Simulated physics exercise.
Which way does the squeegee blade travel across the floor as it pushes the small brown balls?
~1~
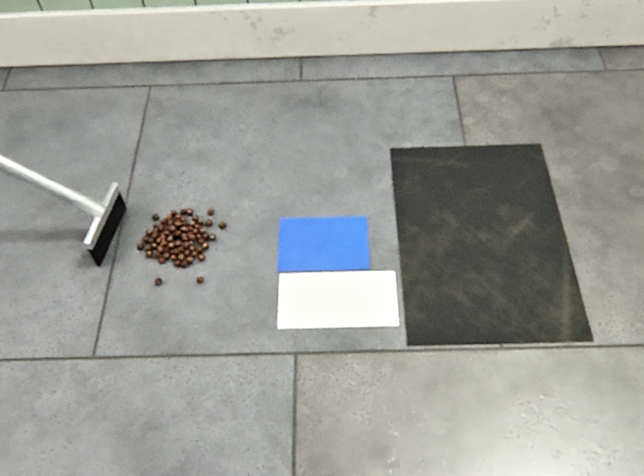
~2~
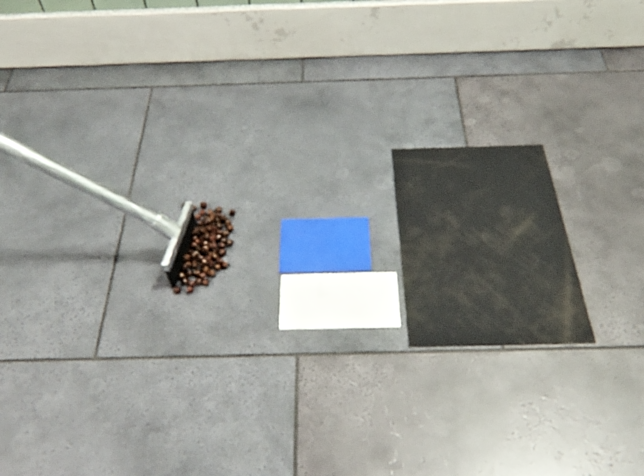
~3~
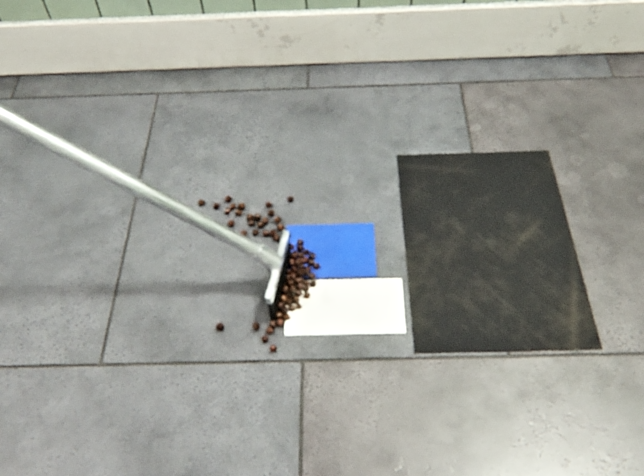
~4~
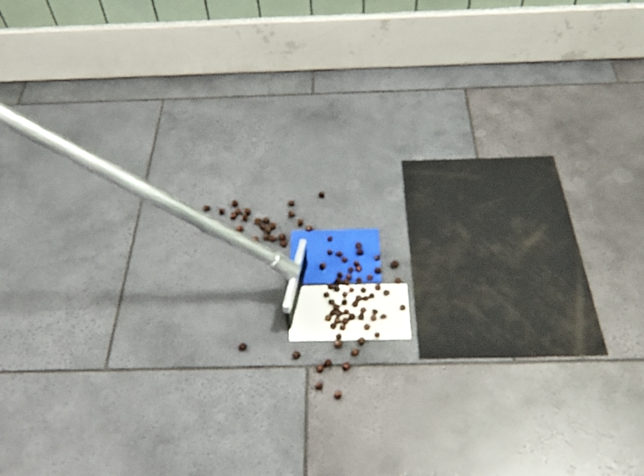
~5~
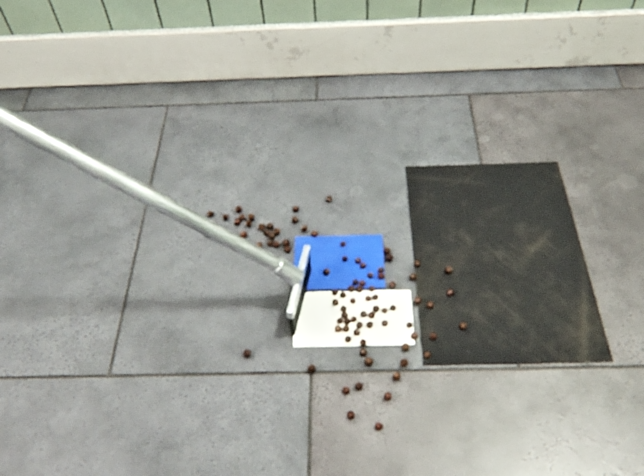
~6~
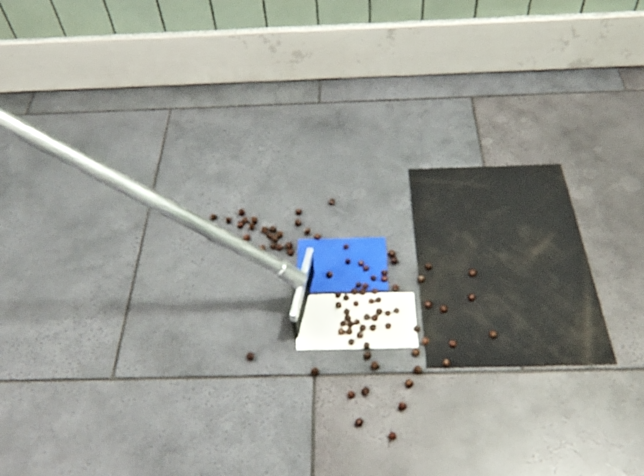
The blade moves to the right, pushing the balls toward the mats.
